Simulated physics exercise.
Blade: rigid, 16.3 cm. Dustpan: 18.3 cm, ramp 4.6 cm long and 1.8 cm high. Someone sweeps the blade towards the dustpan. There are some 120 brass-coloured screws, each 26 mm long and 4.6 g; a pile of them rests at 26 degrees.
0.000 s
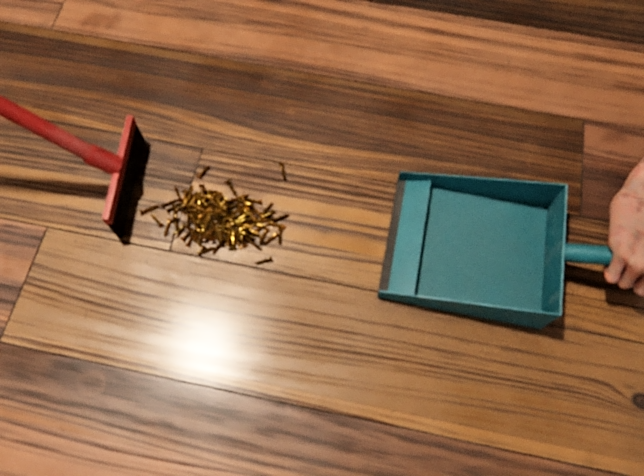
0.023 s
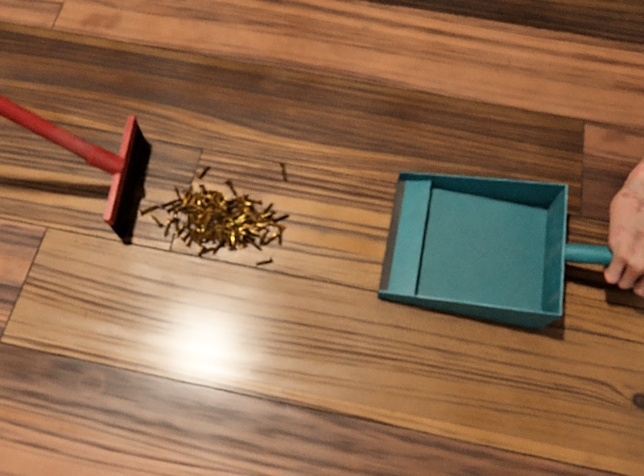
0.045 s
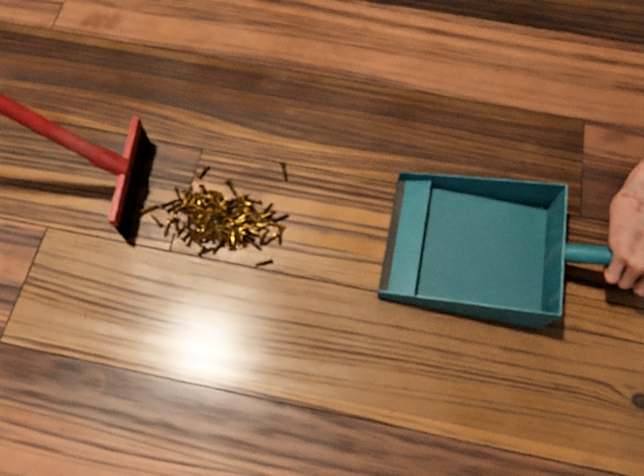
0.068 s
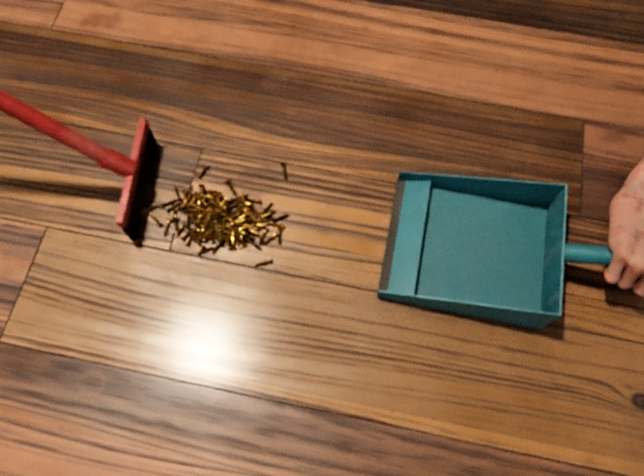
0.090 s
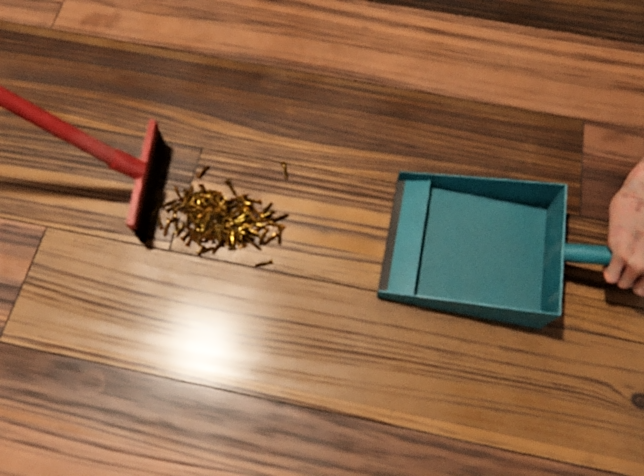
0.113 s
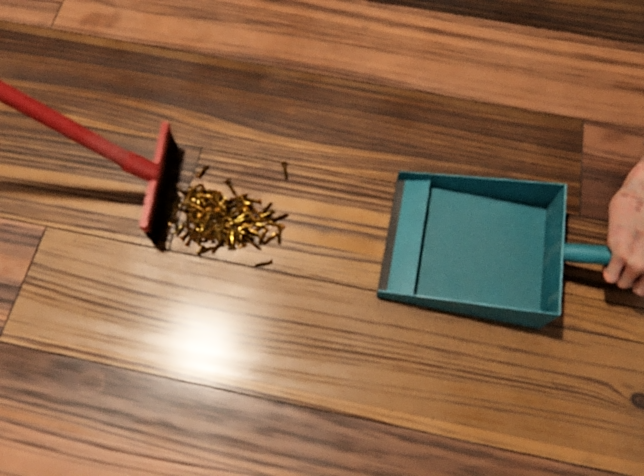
The clip opens on a wooden floor with a loose pile of small brass-coloured screws between a red-handled sweeping blade on the left and a teal dustpan held by a hand on the right. The blade slides a short way rightward, meets the pile's left edge and nudges a few pieces, while the dustpan stays still.
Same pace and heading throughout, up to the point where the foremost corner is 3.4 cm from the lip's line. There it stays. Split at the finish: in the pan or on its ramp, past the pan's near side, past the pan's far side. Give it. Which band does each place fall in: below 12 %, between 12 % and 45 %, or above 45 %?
Pan: Between 12 % and 45 %, near side: Below 12 %, far side: Below 12 %.
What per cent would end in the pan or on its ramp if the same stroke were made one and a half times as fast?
Roughly 55 in a hundred.
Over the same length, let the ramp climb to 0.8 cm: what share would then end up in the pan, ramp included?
Roughly 40 per cent.
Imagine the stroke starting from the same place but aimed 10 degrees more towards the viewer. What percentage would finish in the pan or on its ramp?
Estimate: 20 % in pan or on ramp.
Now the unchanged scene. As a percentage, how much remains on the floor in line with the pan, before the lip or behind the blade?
Roughly 60 percent.
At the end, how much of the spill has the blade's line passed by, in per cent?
Roughly 5 in a hundred.
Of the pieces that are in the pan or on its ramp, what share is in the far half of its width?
Some 50 per cent.
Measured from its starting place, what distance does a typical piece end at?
It works out to some 24 cm.
After 0.29 s, middle of the blade 18 cm from the lip; 0 % over the lip, far side 0 %, near side 0 %.
After 0.40 s, middle of the blade 8 cm from the lip; 0 % over the lip, far side 0 %, near side 5 %.
After 0.65 s, middle of the blade 4 cm from the lip; 30 % over the lip, far side 5 %, near side 5 %.
At rest (1.5 s), pan 30 %, near side 5 %, far side 5 %, in front of the lip or behind the blade 60 %.
